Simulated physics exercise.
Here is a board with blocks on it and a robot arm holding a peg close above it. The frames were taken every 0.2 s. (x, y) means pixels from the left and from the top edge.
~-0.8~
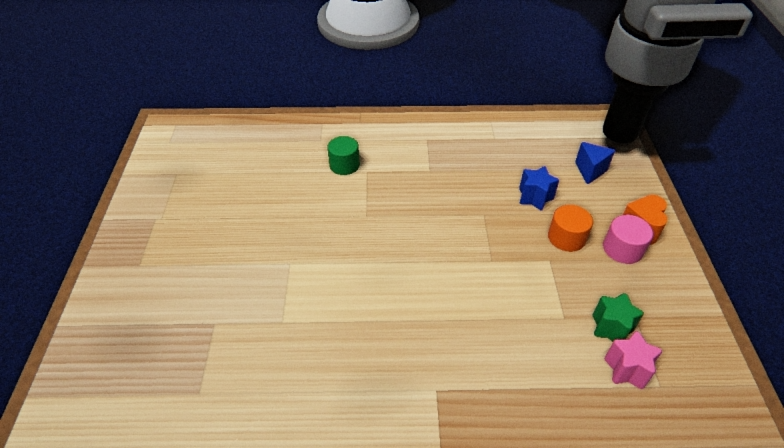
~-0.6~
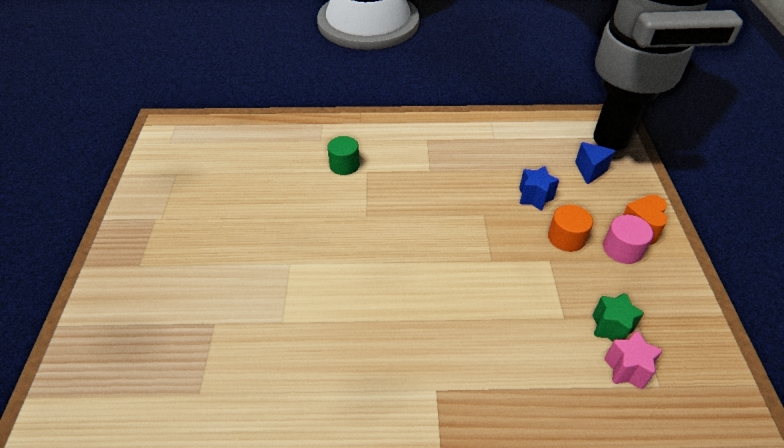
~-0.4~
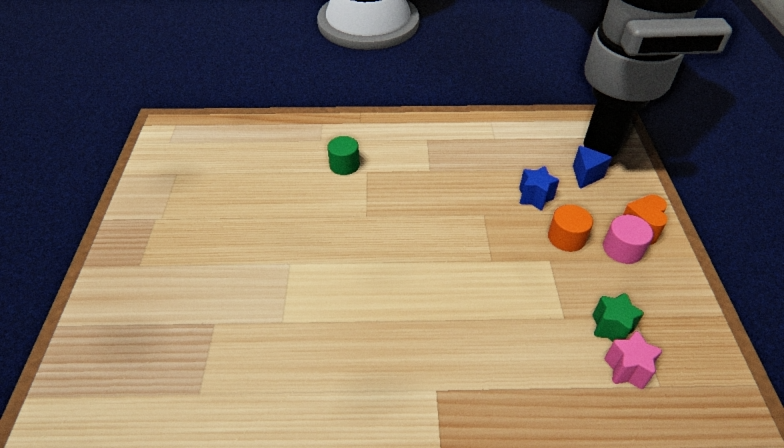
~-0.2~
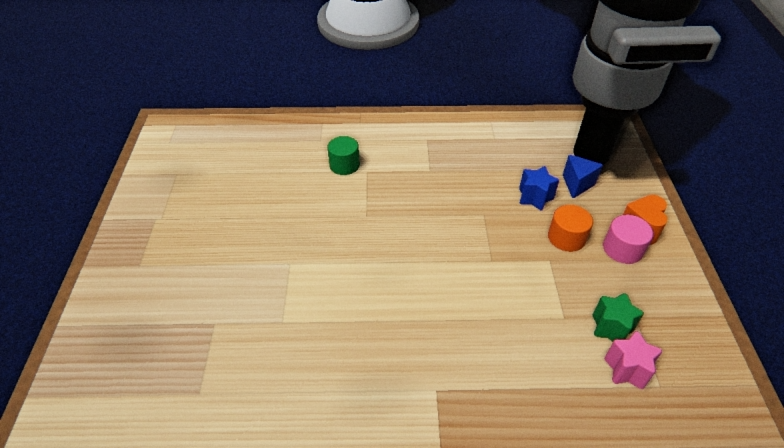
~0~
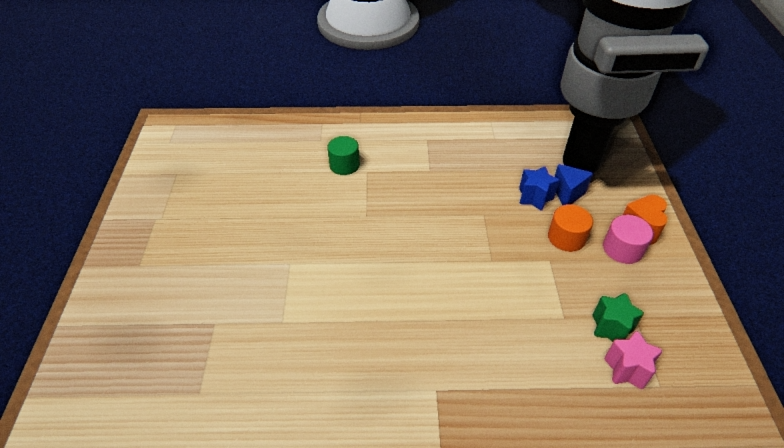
On a wooden board scattered with colored blocks, a robot arm at the upper right moves its dark peg down and left, pushing the blue triangular block a short way until it sits beside the blue star.
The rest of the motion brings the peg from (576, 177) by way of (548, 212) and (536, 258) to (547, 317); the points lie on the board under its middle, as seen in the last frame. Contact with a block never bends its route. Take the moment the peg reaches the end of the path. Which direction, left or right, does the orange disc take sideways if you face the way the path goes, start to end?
Shifted left.
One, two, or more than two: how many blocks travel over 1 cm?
The push moves three or more blocks more than 1 cm.
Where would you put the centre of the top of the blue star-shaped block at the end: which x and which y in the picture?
At pixel (510, 192).
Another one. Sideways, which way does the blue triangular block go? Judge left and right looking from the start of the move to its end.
Right side.
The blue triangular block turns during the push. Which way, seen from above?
Looking down on the board, it turns clockwise.
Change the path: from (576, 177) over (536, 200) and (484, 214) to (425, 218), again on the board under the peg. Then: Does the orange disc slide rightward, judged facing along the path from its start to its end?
In short: No.
On the path given first. One third of the way, peg at (552, 199); blue star-shaped block at (515, 189), turned 85° clockwise; orange disc at (575, 229); blue triangular block at (547, 213).
Two thirds of the way, peg at (540, 246); blue star-shaped block at (510, 192), turned 115° clockwise; orange disc at (585, 249); blue triangular block at (531, 263).
At the end, peg at (552, 305); blue star-shaped block at (510, 192), turned 115° clockwise; orange disc at (587, 251); blue triangular block at (519, 303), turned 55° clockwise; green star-shaped block not moved.
